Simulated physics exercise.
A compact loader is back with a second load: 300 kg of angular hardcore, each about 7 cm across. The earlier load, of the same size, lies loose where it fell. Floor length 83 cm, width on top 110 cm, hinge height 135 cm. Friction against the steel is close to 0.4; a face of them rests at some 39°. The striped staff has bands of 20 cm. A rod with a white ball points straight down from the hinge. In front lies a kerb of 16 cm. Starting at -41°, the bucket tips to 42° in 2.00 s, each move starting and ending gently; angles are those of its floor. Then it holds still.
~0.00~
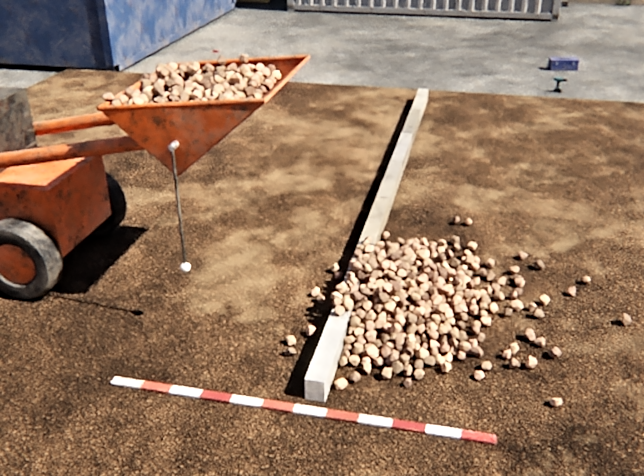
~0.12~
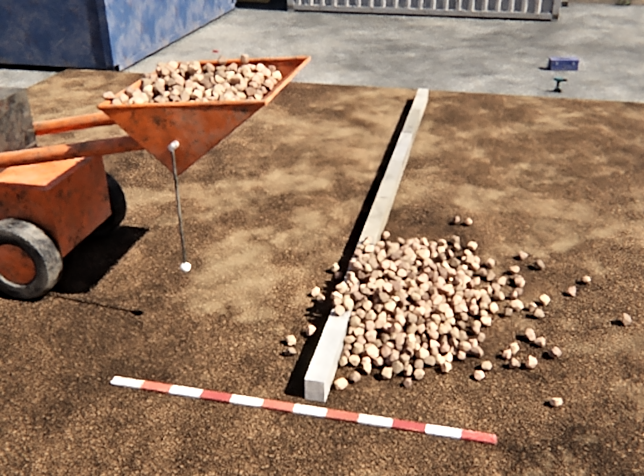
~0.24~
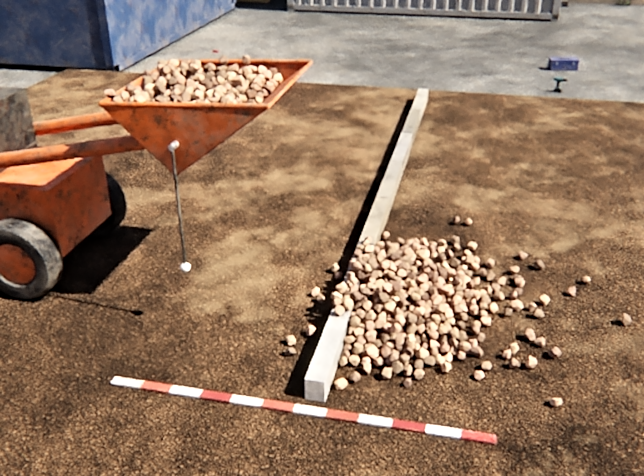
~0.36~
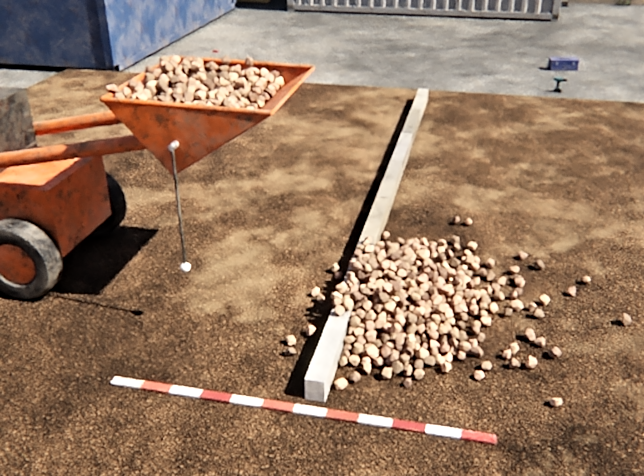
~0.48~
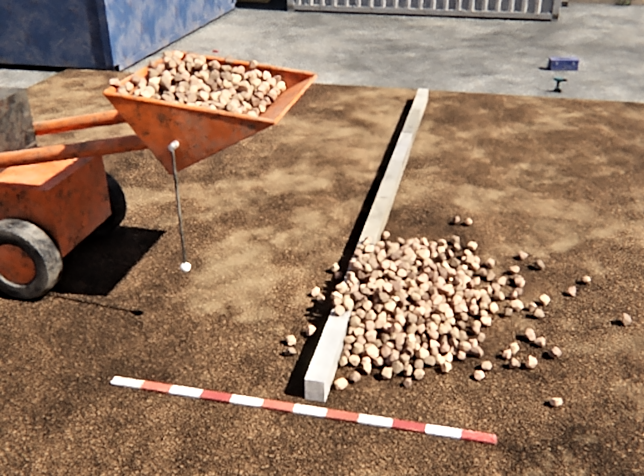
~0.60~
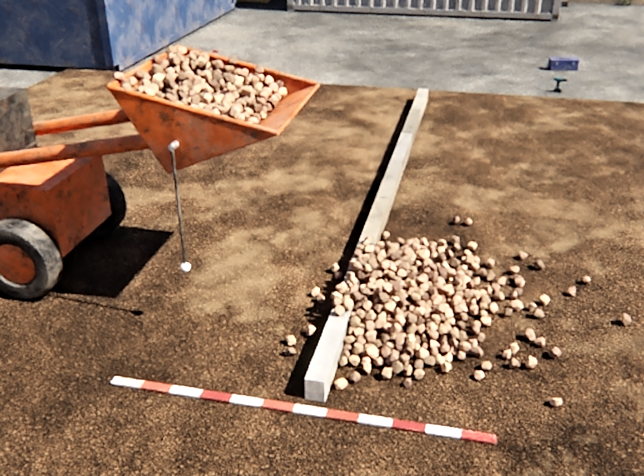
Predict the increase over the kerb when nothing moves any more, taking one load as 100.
Roughly 3 per cent of a load more.
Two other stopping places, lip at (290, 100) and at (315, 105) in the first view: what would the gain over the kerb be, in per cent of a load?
About 15 and 45 per cent.
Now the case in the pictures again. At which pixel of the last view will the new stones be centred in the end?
Near (317, 280).
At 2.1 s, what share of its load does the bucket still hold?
It holds some 25 per cent.
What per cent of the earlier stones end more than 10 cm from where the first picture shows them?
About 0 per cent.
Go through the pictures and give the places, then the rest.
In the first frame, the bucket is at -41°, its lip at (265, 100); the top of the load is at (212, 69). The earlier load is highest near (366, 269), 25 cm above ground level, 6 % on this side of the kerb, 94 % over the kerb.
In the second frame, lip at (266, 102), floor tilted -40°, highest stones at (204, 69); the stones move at 0.1 m/s on average.
In the third frame, lip at (268, 106), floor tilted -38°, highest stones at (195, 68); the stones move at 0.1 m/s on average.
In the fourth frame, the bucket is at -34°, its lip at (271, 113); the top of the load is at (177, 67); the stones move at 0.1 m/s on average.
In the fifth frame, lip at (275, 123), floor tilted -29°, highest stones at (166, 63); the stones move at 0.2 m/s on average.
In the sixth frame, the bucket is at -23°, its lip at (278, 134); the top of the load is at (170, 59); the stones move at 0.2 m/s on average.
After 1.5 s the floor is at 29°; in per cent of one load, 99 in the bucket, 7 on this side of the kerb, 94 over the kerb; the foremost stones are at (564, 312).
After 2.1 s the floor is at 42°; in per cent of one load, 23 in the bucket, 82 on this side of the kerb, 95 over the kerb; the foremost stones are at (564, 312).
After 2.5 s the floor is at 42°; in per cent of one load, 0 in the bucket, 104 on this side of the kerb, 96 over the kerb; the foremost stones are at (564, 312).
After 5.0 s the floor is at 42°; in per cent of one load, 0 in the bucket, 102 on this side of the kerb, 98 over the kerb; the foremost stones are at (564, 312). Net gain over the kerb, 3.
